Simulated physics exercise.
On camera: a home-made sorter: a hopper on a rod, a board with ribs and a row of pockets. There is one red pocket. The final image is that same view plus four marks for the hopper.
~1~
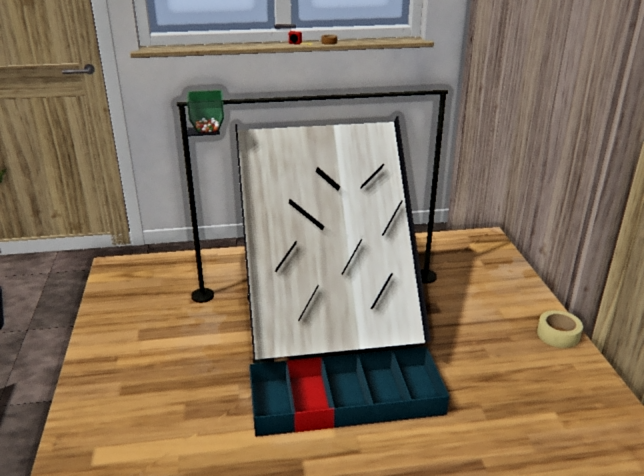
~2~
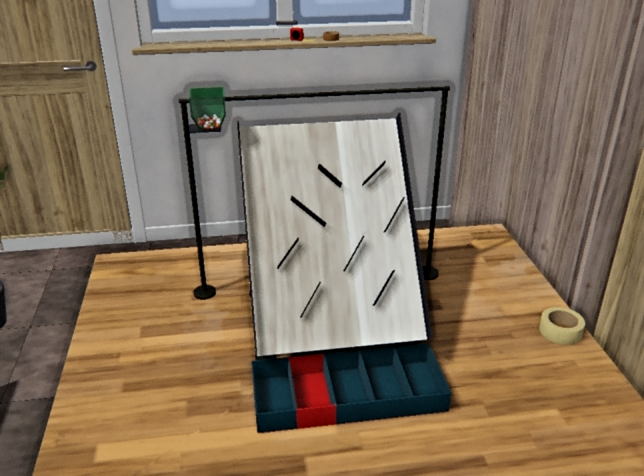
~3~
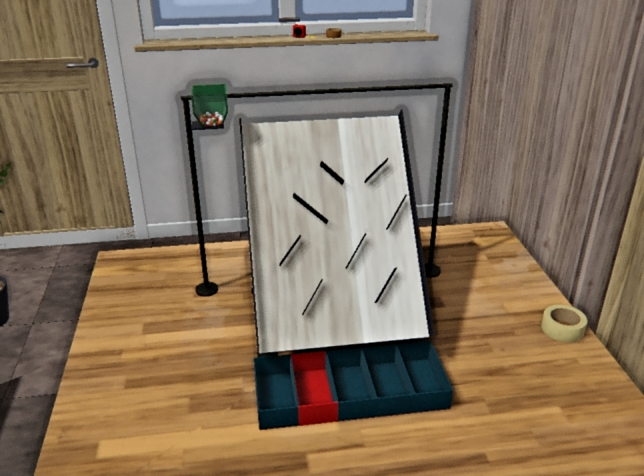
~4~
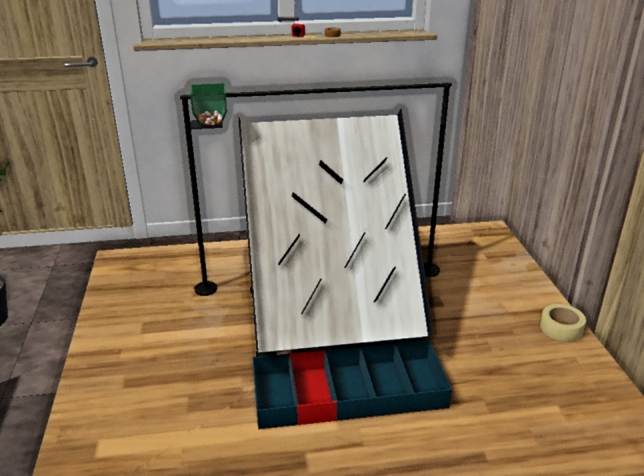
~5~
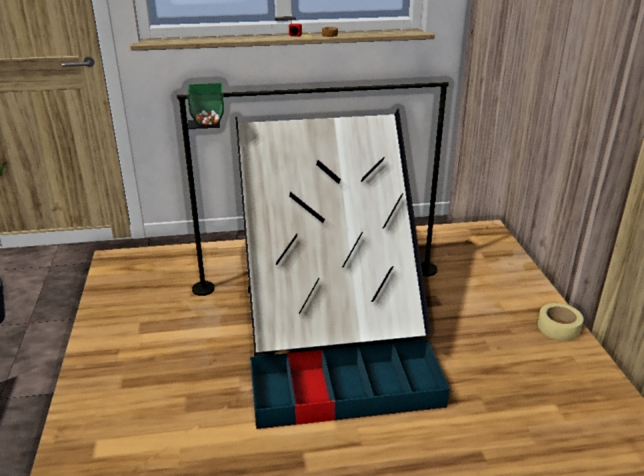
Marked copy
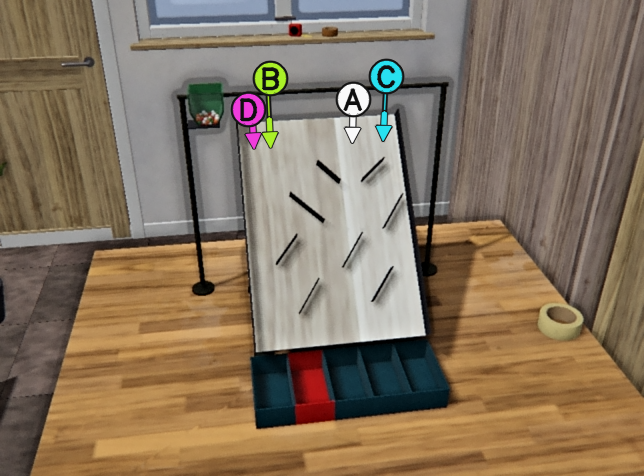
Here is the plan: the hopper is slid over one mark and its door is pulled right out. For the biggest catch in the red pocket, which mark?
Mark A.
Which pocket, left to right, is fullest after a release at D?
The first from the left.
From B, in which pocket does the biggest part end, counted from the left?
The first.
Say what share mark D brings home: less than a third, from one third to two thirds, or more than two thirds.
Mark D gives less than a third.
On the marked copy, mark A meets the board at (352, 137); mark B meets the board at (270, 142); mark C meets the board at (383, 135); mark D meets the board at (253, 143).
With A, about half in the red pocket, about a quarter in other pockets, about a third outside the box.
With B, a small part in the red pocket, about two thirds in other pockets, about a quarter outside the box.
With C, about a quarter in the red pocket, about half in other pockets, about a third outside the box.
With D, a small part in the red pocket, about two thirds in other pockets, about a quarter outside the box.
